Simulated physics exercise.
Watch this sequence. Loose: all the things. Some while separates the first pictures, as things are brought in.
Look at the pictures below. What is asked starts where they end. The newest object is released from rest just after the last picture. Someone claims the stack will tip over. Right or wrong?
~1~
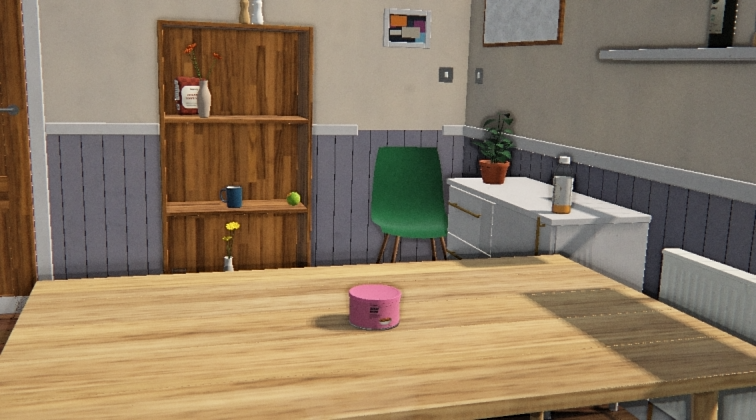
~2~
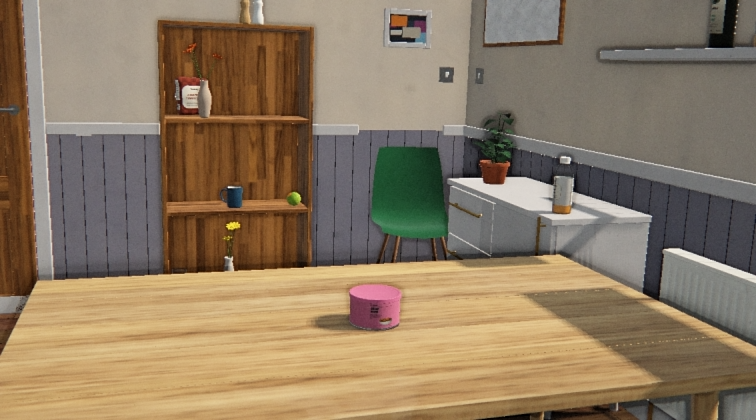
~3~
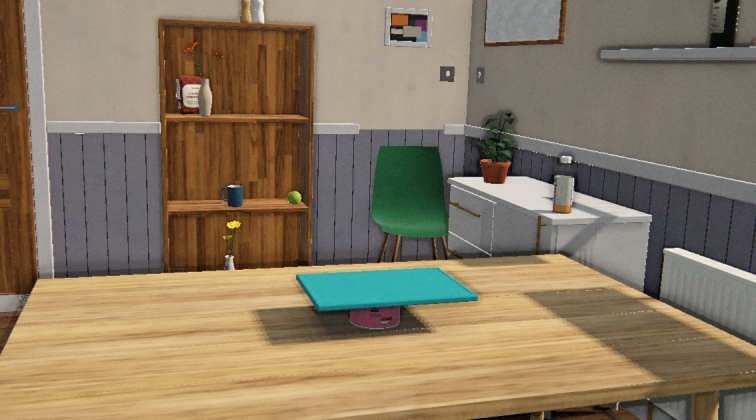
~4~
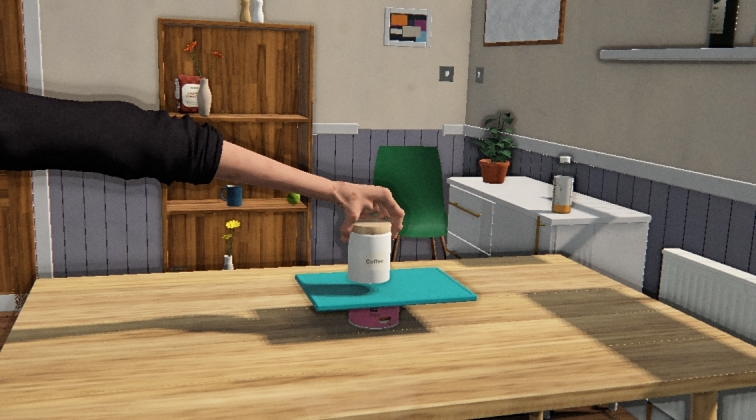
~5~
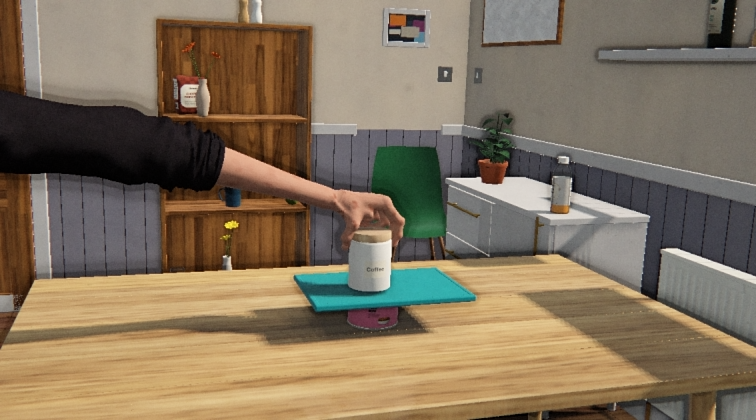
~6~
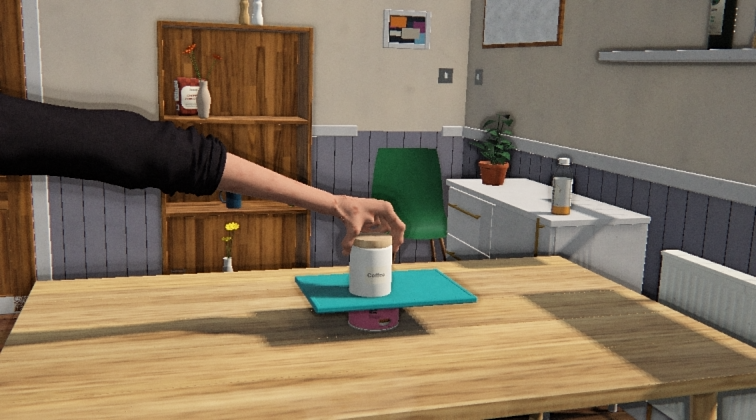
Wrong, it stays upright.
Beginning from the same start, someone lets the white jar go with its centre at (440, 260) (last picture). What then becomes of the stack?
Outcome: Collapse.
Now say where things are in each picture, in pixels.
In the first frame, the last thing is not in view yet.
In the second frame, the last thing is not in view yet.
In the third frame, the last thing is not in view yet; turquoise lid (384, 287).
The fourth frame shows coming down; white jar (369, 250); turquoise lid (383, 287).
The fifth frame shows coming down; white jar (370, 258); turquoise lid (382, 288).
The sixth frame shows in place under the hand; white jar (371, 264); turquoise lid (383, 289).
Then, 0.30 s on from there, no change.
Then, 1.00 s on from there, white jar resting near (371, 264).
In the end, all 3 unmoved. At the end, from the last picture's camera, white jar near (370, 264). The stack keeps its balance.
